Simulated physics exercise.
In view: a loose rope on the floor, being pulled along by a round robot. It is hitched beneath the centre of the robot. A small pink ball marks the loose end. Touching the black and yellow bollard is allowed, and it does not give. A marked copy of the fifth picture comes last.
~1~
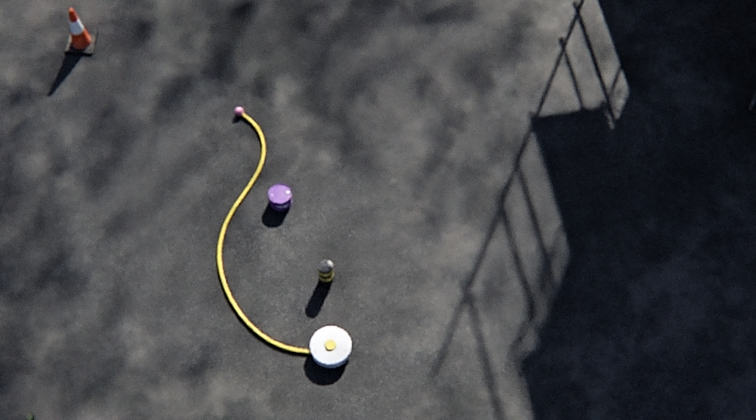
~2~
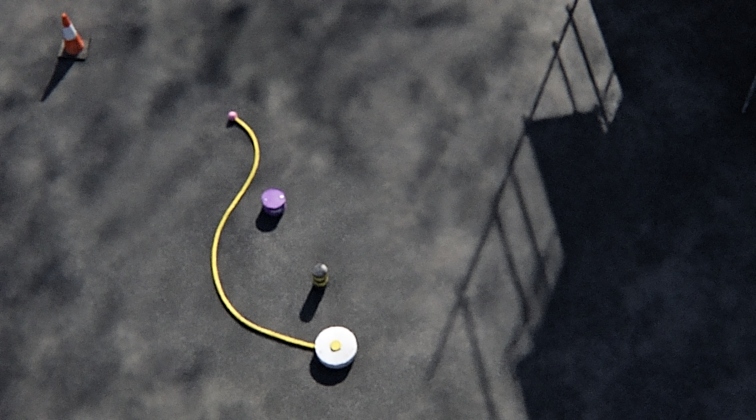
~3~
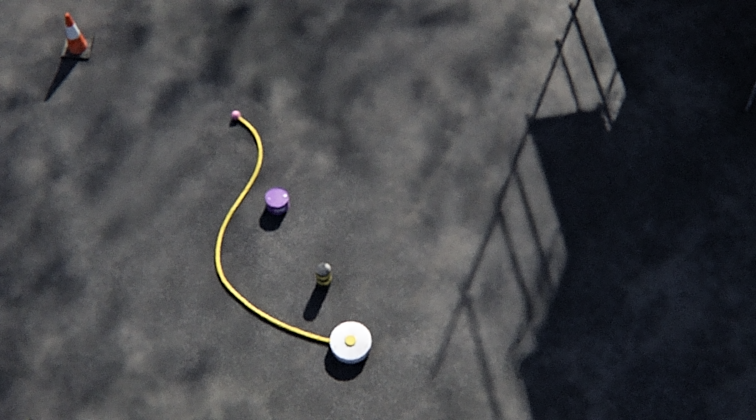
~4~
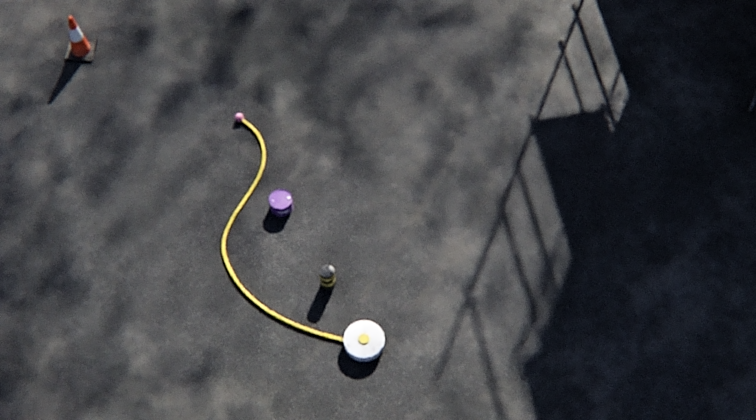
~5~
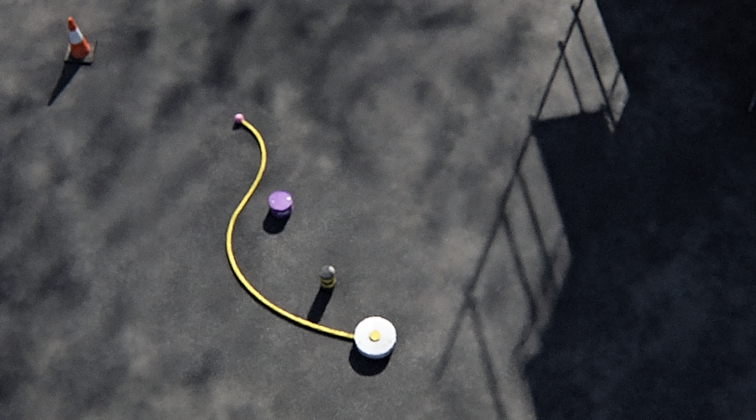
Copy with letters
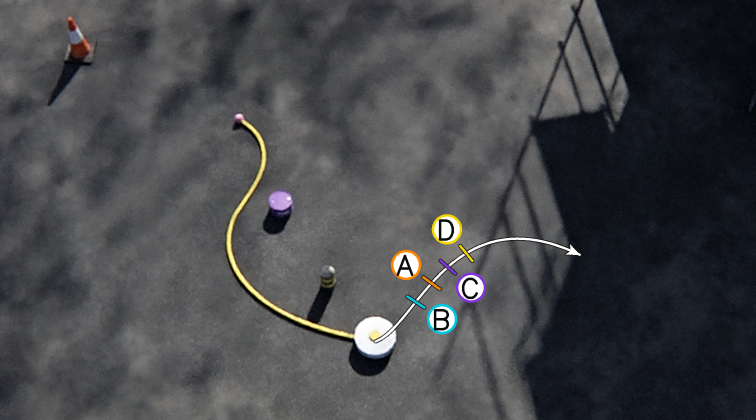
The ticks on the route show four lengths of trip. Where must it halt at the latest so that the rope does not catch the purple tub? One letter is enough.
As far as tick C.
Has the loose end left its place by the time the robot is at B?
No.
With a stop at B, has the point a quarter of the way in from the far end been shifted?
No.
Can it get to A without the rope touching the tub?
Yes.
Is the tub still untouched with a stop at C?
Yes.
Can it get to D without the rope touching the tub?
No.
On the marked copy, A at (432, 283); B at (416, 302); C at (448, 267); D at (466, 253); the route from (375, 342) via (464, 255) to (580, 255).
Taking C. A third of the way, robot (403, 315), middle of the rope (244, 256), free end (239, 119).
Two thirds of the way, robot (427, 286), middle of the rope (256, 255), free end (239, 119).
When it is over, robot (448, 264), middle of the rope (285, 255), free end (240, 119); only the bollard has been touched, if anything.
As for the rest, A is safe but short; B is safe but short; D brings the rope against the tub.
